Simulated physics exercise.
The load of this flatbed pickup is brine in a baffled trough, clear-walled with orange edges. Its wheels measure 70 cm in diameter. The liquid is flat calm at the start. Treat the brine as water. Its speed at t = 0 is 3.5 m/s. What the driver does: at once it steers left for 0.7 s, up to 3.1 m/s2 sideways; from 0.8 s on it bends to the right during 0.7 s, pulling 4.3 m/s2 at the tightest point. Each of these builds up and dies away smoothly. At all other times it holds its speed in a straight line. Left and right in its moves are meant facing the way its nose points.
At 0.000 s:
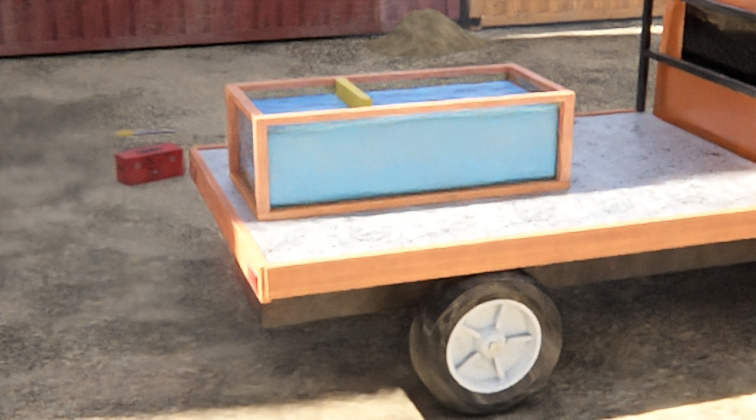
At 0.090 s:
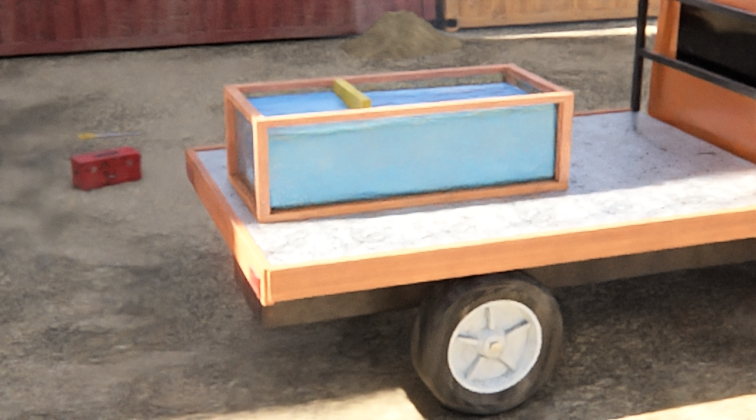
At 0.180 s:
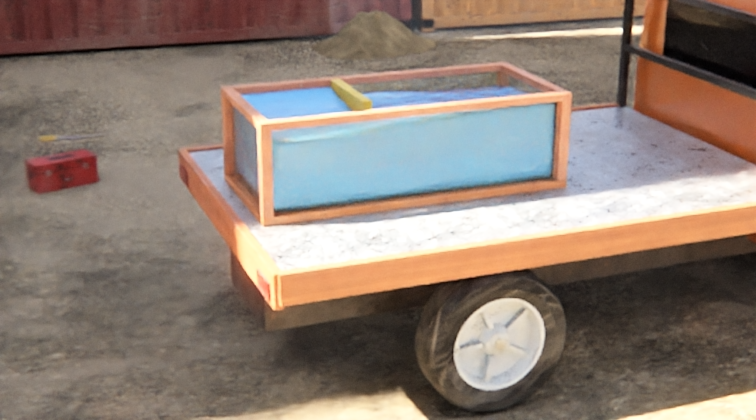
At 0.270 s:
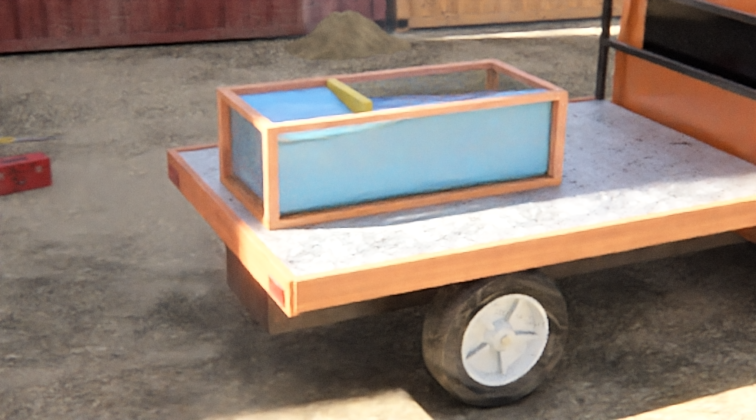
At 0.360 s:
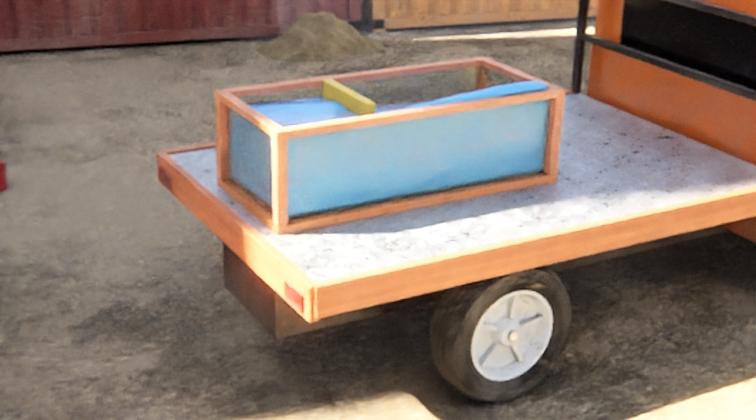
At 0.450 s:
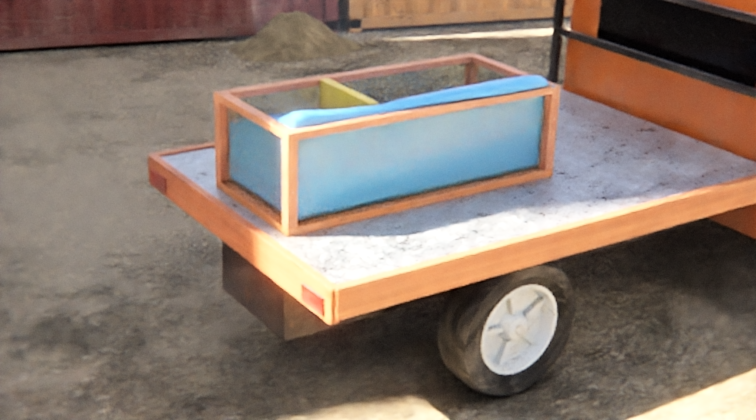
The clip shows an orange flatbed truck rolling to the right and turning on dirt ground, a red box slipping out of view on the left, while blue liquid in its clear-walled, orange-edged trough climbs toward the near side.
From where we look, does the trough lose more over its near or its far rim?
The far side lets out more.
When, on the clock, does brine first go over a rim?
At about 0.8 s.
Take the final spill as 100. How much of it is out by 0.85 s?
Some 20 per cent by then.
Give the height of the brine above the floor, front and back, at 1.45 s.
About 32 cm in front and 30 cm behind.
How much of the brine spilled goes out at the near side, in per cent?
Some 30 per cent of it.
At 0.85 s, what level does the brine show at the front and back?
Front 36 cm, back 34 cm.
Then, 0.85 s in, the surface is 35 cm up at the front and 35 cm at the back; 4 per cent is out, over the near side.
Then, 1.45 s in, the surface is 31 cm up at the front and 31 cm at the back; 13 per cent is out, over the near side and the far side.
Then, 2.05 s in, the surface is 27 cm up at the front and 35 cm at the back; 20 per cent is out, mostly over the far side, some over the near side.
Then, 4.49 s in, 22 per cent is out, mostly over the far side, some over the near side; the far side has passed 14 per cent and the near side 7.
